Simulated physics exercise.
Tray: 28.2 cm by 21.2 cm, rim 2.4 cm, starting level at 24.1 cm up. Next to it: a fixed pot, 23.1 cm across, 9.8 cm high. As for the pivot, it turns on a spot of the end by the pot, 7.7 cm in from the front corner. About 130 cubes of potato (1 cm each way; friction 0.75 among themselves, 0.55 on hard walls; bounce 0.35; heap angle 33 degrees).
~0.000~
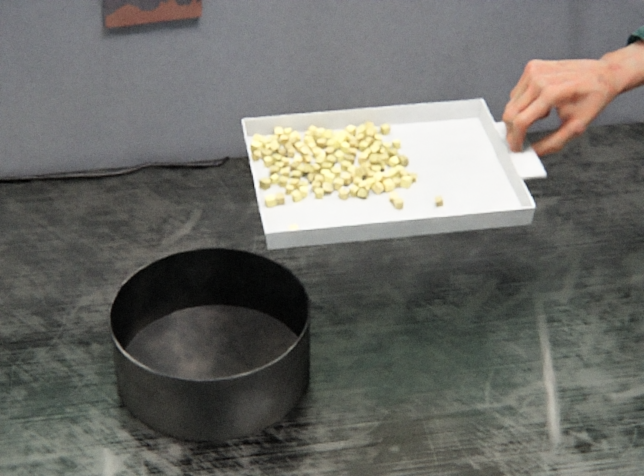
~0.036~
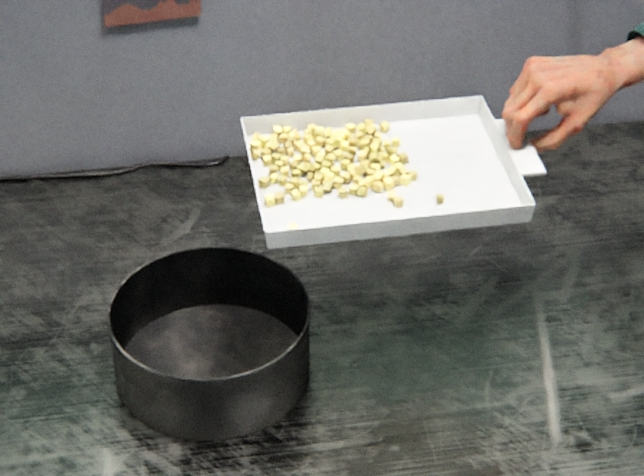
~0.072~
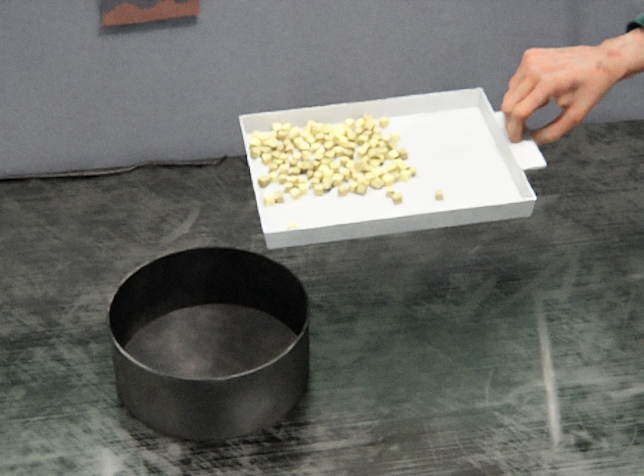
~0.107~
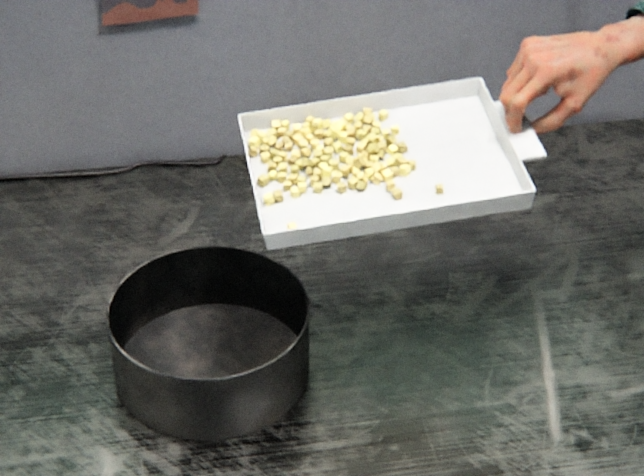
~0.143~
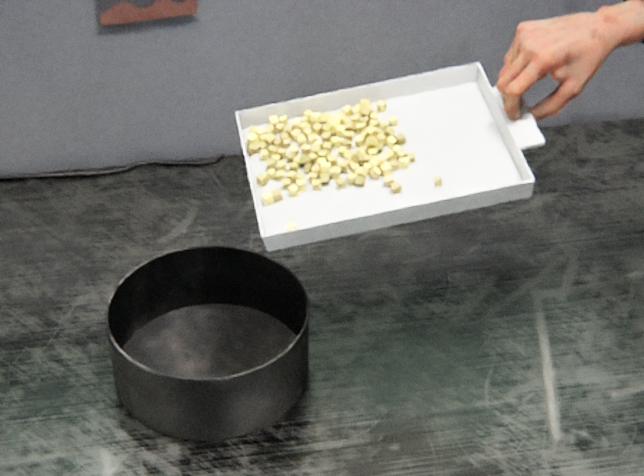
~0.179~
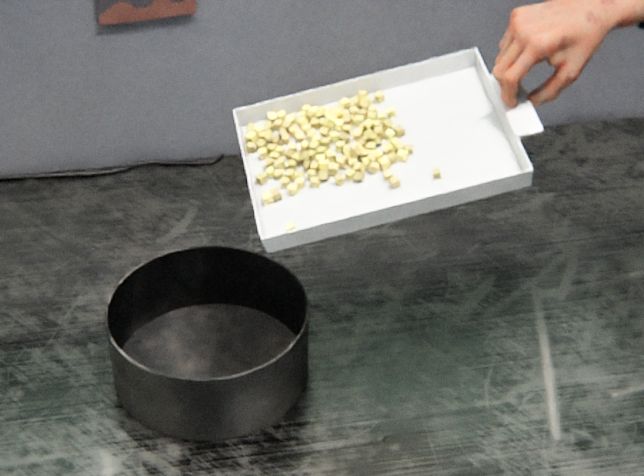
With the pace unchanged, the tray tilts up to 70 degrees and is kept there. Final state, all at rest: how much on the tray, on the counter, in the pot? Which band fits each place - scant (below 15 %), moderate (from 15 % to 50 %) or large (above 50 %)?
Tray - large; counter - scant; pot - moderate.
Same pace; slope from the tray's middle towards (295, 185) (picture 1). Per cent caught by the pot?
The share would be about 20 percent.
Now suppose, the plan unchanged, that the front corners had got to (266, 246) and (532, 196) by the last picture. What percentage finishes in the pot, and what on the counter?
In the pot: 15 per cent; on the counter: 40 per cent.
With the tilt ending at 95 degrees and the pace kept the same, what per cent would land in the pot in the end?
Near 90 %, then.
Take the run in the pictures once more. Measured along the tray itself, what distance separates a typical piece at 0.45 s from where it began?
By then it sits near 1 cm from where it began.
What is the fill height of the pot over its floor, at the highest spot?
About 1.0 centimetres.
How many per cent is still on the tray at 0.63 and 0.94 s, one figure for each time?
Earlier moment 100, later moment 80.
After 0.45 s, tilt 41 degrees; the tray holds 100 %, the pot 0 %.
Then, at 0.63 s, tilt 60 degrees; the tray holds 100 %, the pot 0 %.
After 0.94 s, tilt 70 degrees; the tray holds 80 %, the pot 15 %.
By 2.4 s all is still; tray 70 %, counter 5 %, pot 25 %.
